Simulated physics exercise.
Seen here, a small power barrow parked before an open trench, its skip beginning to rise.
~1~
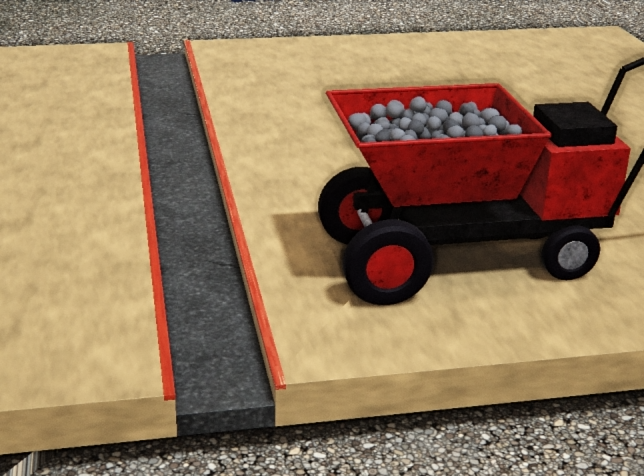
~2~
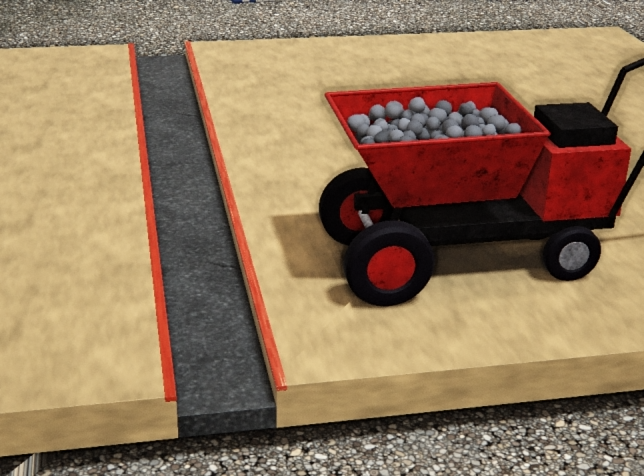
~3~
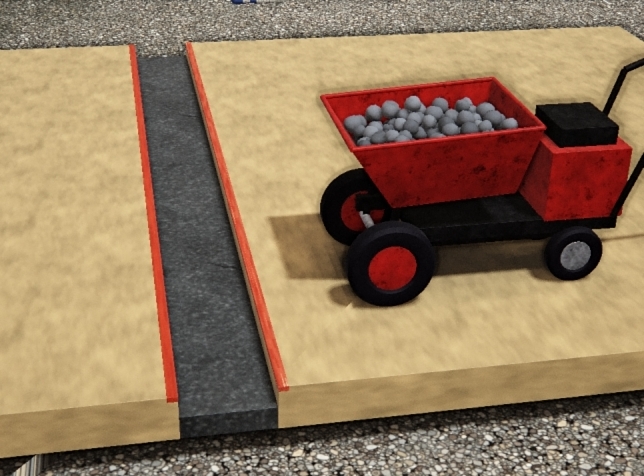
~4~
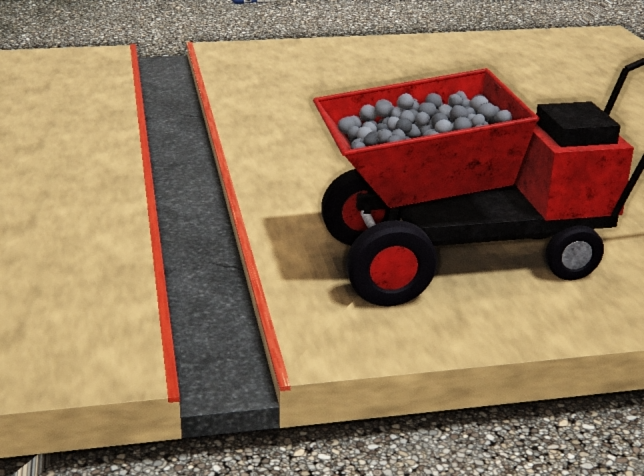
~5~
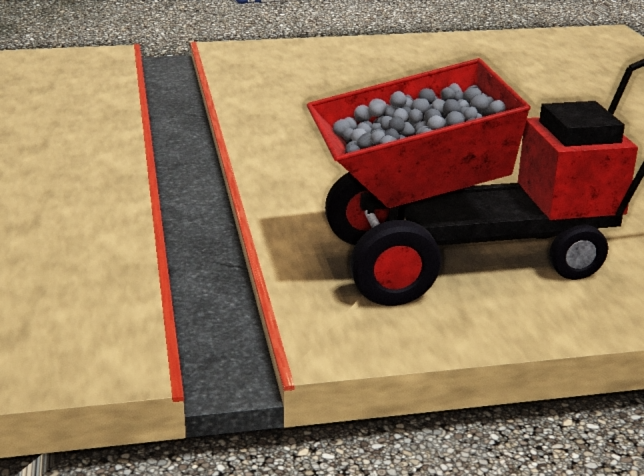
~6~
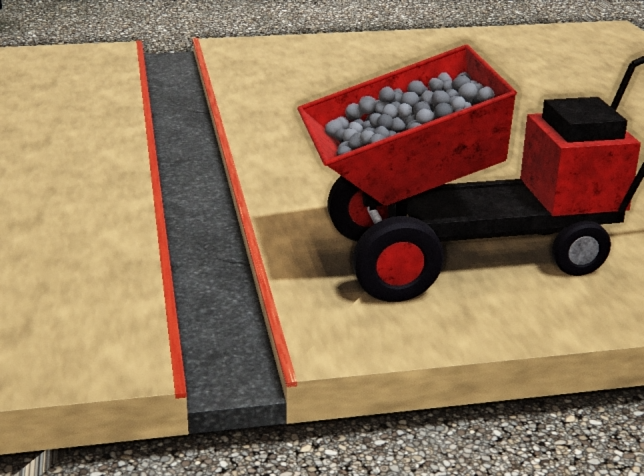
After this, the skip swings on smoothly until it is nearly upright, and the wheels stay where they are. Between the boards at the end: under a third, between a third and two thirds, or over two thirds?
It catches over two thirds.
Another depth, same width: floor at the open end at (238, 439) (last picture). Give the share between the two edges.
It comes to 100 per cent or so.
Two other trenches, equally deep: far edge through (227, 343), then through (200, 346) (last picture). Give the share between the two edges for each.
The first gives 40 %, the second 60 %.
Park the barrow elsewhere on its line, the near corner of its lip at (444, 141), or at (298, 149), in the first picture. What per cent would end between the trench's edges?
Roughly 40 per cent, and 30 per cent.
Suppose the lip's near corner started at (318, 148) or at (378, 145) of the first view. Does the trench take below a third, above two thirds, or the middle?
The first try: Between a third and two thirds. The second: Over two thirds.
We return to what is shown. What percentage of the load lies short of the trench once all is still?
About 0 per cent.
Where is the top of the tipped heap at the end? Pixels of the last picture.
At about (218, 265).
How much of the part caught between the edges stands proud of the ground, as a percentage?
Some 35 per cent.
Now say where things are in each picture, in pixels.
In the first picture, lip of the skip (359, 146), level; top of the load (451, 128), round cobbles; first edge of the trench (269, 341); far edge (164, 350), the trench over half as wide as the skip, and shallow for its width.
In the second picture, lip of the skip (357, 147), level; top of the load (450, 128).
In the third picture, lip of the skip (352, 150), tipped barely; top of the load (446, 125).
In the fourth picture, lip of the skip (344, 154), tipped a little; top of the load (458, 114).
In the fifth picture, lip of the skip (337, 159), tipped a little; top of the load (452, 119).
In the sixth picture, lip of the skip (326, 163), tipped clearly; top of the load (456, 104); first edge of the trench (280, 339); far edge (175, 348).
Just after the last frame, skip tipped steeply; every one in the skip.
A moment on, skip tipped right over; roughly two thirds in the skip; roughly a quarter in or heaped over the trench; about a tenth falling.
Further on, skip tipped right over; roughly a quarter in the skip; the larger part in or heaped over the trench; about a tenth beyond it.
When it is over, skip tipped right over; about a tenth in the skip; the larger part in or heaped over the trench; about a tenth beyond it.
